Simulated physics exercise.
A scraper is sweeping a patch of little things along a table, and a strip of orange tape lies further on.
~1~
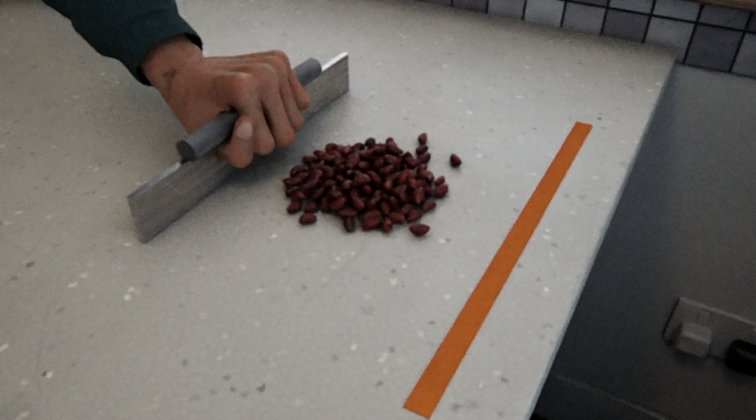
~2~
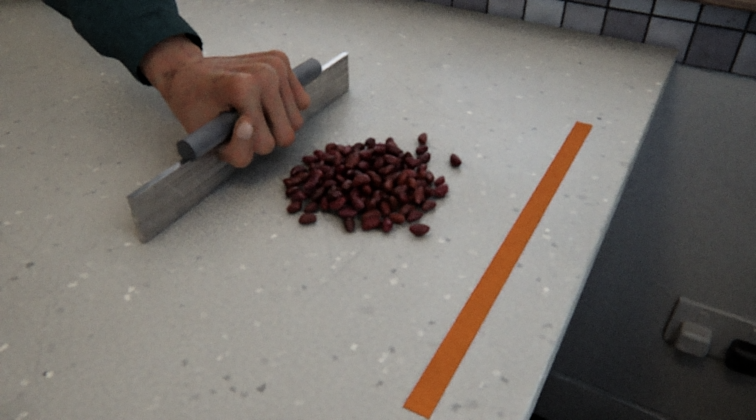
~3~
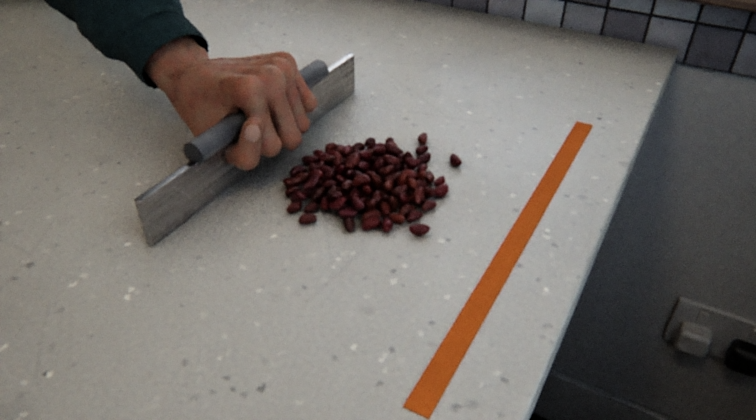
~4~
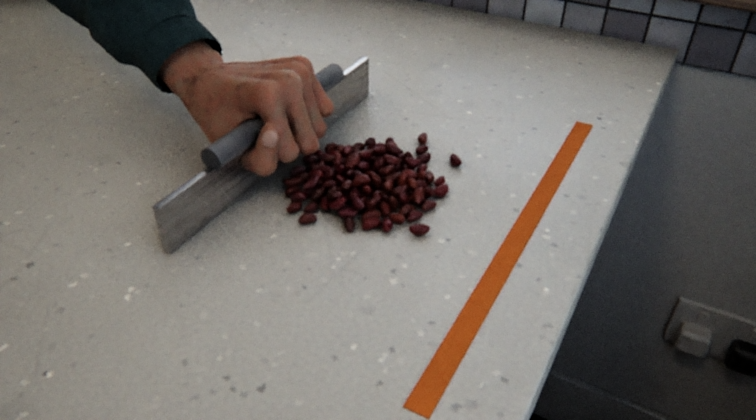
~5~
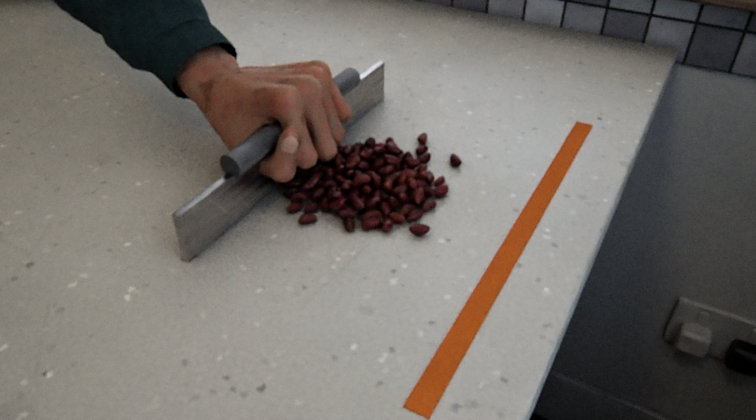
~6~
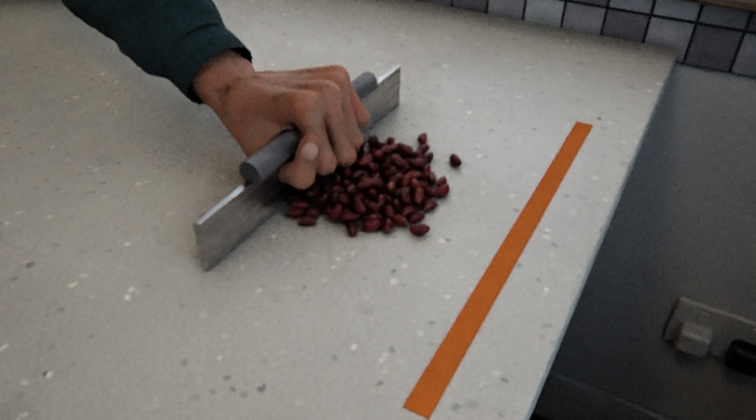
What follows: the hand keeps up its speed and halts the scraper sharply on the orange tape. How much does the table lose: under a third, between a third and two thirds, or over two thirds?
What remains is beyond a third and beneath two thirds.
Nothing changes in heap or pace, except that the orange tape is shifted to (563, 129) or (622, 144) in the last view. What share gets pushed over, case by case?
It would be some 20 per cent the first time and some 100 per cent the second.
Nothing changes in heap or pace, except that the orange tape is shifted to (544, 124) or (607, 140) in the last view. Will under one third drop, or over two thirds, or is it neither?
First try: Below one third; second try: Above two thirds.
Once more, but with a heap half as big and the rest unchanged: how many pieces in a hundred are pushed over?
30 %, about.
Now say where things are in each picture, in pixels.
In the first picture, scraper at (157, 203), at rest; orange tape at (579, 133), about two fingers from the edge; edge at (591, 260); the heap at (366, 185), kidney beans.
In the second picture, scraper at (157, 203), at rest.
In the third picture, scraper at (164, 206); the heap at (366, 185).
In the fourth picture, scraper at (182, 213).
In the fifth picture, scraper at (201, 221); the heap at (366, 185).
In the sixth picture, scraper at (220, 229); orange tape at (579, 133); edge at (591, 260); the heap at (371, 186), about a third pushed along.
Soon, scraper still moving, near (424, 161); heap all on the table, its front near (507, 238).
A while on, scraper stopped at the orange tape; heap about a quarter over the edge.
Towards the end, scraper stopped at the orange tape; heap about half over the edge.
Finally, scraper stopped at the orange tape; heap about half over the edge.
